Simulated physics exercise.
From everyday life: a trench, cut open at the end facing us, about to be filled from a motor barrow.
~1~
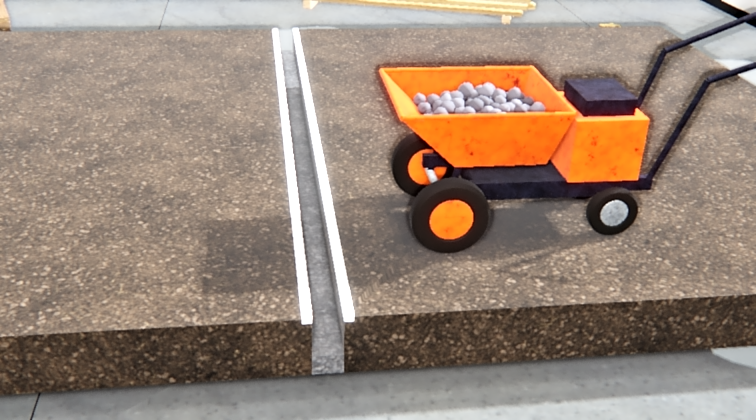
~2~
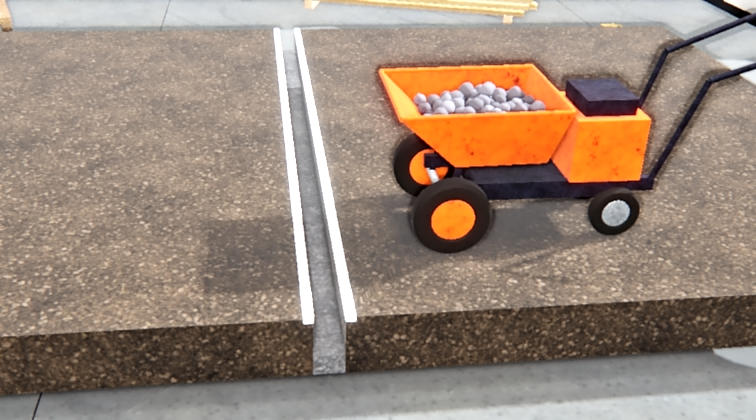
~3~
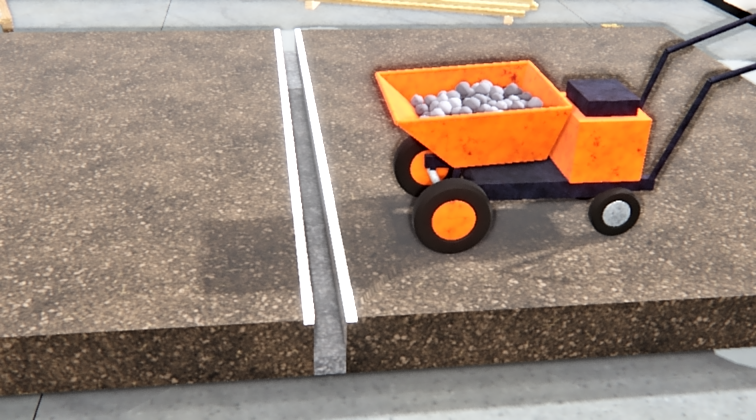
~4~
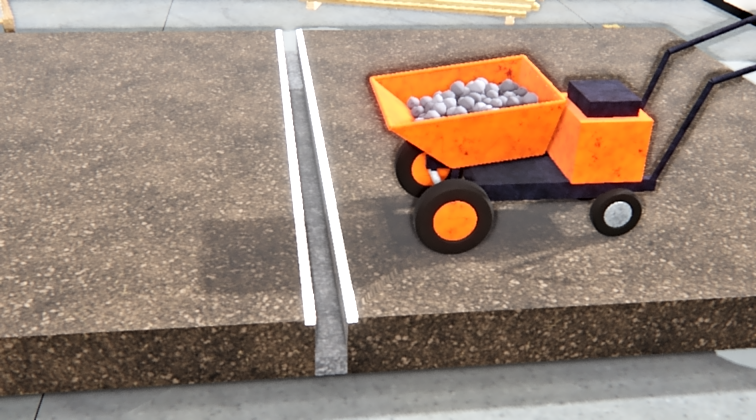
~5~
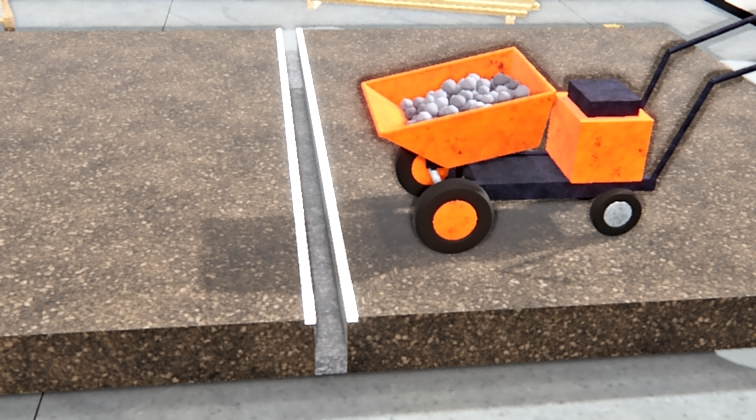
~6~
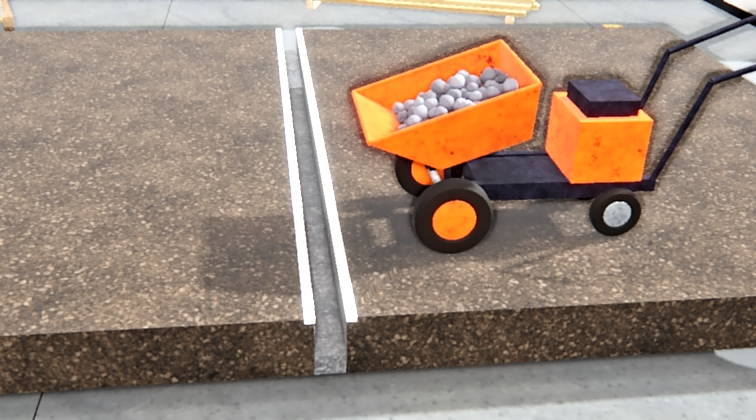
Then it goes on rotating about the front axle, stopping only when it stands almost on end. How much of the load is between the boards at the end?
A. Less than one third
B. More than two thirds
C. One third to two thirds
One third to two thirds.
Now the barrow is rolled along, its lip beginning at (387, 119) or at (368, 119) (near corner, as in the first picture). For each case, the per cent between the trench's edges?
About 10 per cent, then about 0 per cent.
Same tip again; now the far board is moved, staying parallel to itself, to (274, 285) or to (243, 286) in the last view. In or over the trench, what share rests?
90 %, then 100 %.
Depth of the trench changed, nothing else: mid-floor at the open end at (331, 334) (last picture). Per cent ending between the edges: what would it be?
30 %.
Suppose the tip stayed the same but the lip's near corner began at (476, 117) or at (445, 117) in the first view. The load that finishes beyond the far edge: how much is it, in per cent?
In order, 0 % followed by 10 %.
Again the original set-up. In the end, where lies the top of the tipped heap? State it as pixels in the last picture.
The topmost point rests at roughly pixel (275, 223) in the last view.
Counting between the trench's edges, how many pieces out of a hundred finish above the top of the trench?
15 %.
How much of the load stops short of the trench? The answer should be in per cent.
My estimate is around 0 percent.
Soon, skip tipped steeply; all in the skip.
A while on, skip tipped right over; most in the skip; a small part in or heaped over the trench; a small part beyond it.
Towards the end, skip tipped right over; about a quarter in the skip; about half in or heaped over the trench; about a third beyond it.
Finally, skip tipped right over; a small part in the skip; about half in or heaped over the trench; about a third beyond it.
